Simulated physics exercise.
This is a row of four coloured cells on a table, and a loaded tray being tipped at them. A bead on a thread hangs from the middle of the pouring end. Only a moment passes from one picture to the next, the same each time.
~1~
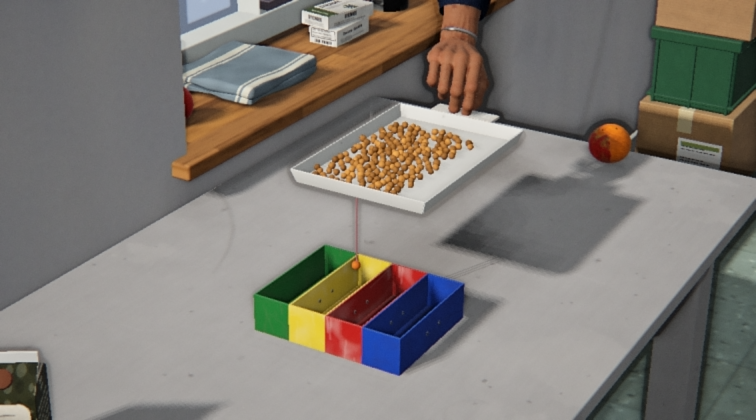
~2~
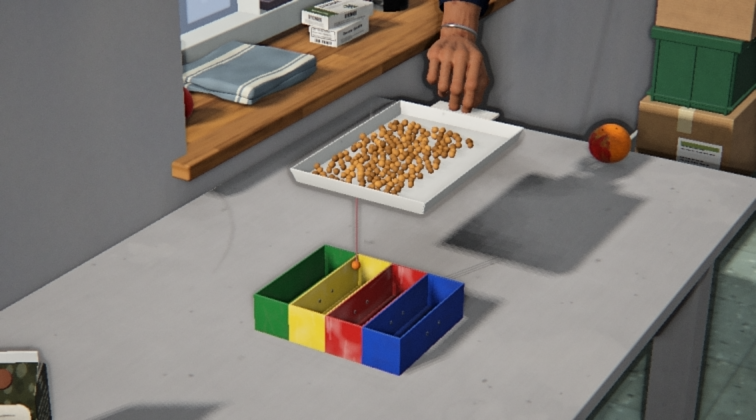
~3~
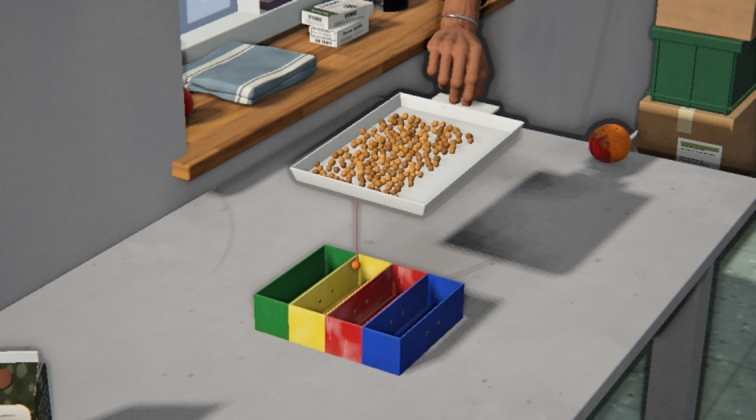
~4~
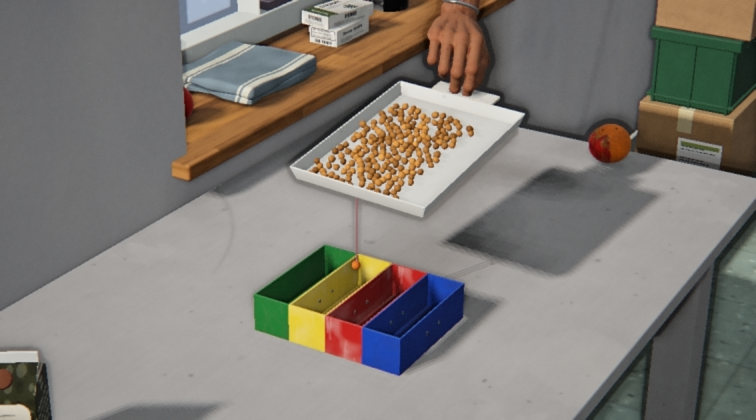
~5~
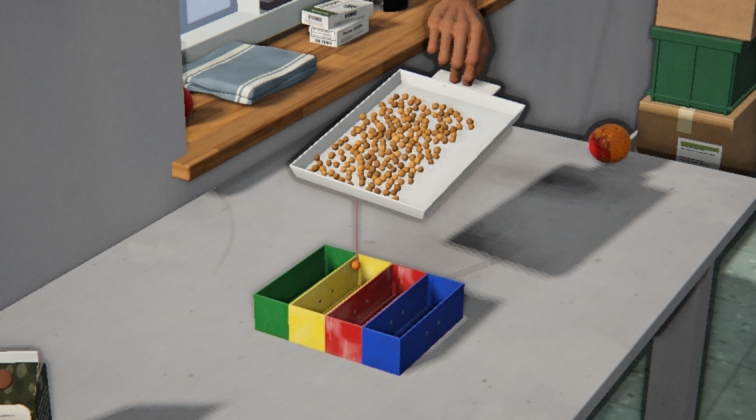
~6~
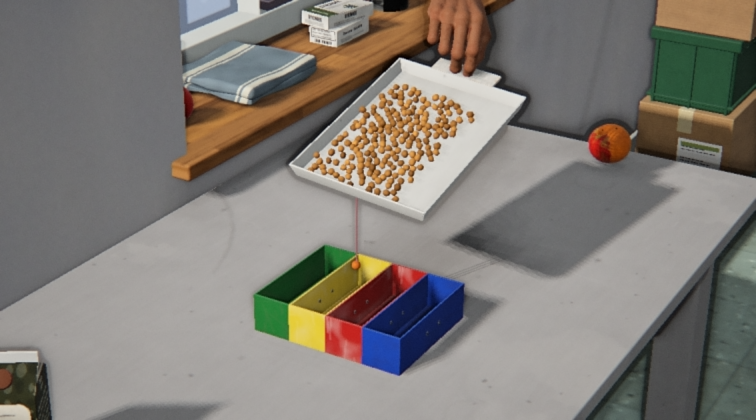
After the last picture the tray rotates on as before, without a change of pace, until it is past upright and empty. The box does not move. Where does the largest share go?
The blue one ends fullest.
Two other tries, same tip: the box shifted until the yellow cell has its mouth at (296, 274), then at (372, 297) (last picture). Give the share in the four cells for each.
The first gives 30 %, the second 100 %.
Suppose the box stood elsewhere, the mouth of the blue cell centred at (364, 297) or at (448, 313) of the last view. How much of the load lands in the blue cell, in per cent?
First some 20, then 10 per cent.
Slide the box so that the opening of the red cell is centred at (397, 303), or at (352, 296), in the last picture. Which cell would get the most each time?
In turn: The red one; blue.
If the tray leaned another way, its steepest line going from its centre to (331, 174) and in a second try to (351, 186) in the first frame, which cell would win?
At the first place the green one, at the second the cell in green.
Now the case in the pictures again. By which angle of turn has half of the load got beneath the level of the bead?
Around 105° of tilt.
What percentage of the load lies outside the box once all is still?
Close to 0 per cent.
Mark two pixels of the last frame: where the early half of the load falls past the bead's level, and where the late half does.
Around (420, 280) and then (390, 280).
Soon after the last picture, tray tipped steeply; nearly all on the tray; a stray few in the blue cell; a stray few falling or outside the box.
A little later, tray tipped past a quarter turn; about two thirds on the tray; a small part in the blue cell; a stray few in the red cell; a stray few in the yellow cell; about a quarter falling or outside the box.
Later still, tray tipped past a quarter turn; about two thirds in the blue cell; about a quarter in the red cell; a small part in the yellow cell; a stray few in the green cell; a stray few falling or outside the box.
At rest, tray tipped past a quarter turn; about two thirds in the blue cell; about a quarter in the red cell; a small part in the yellow cell; a stray few in the green cell; a stray few outside the box.
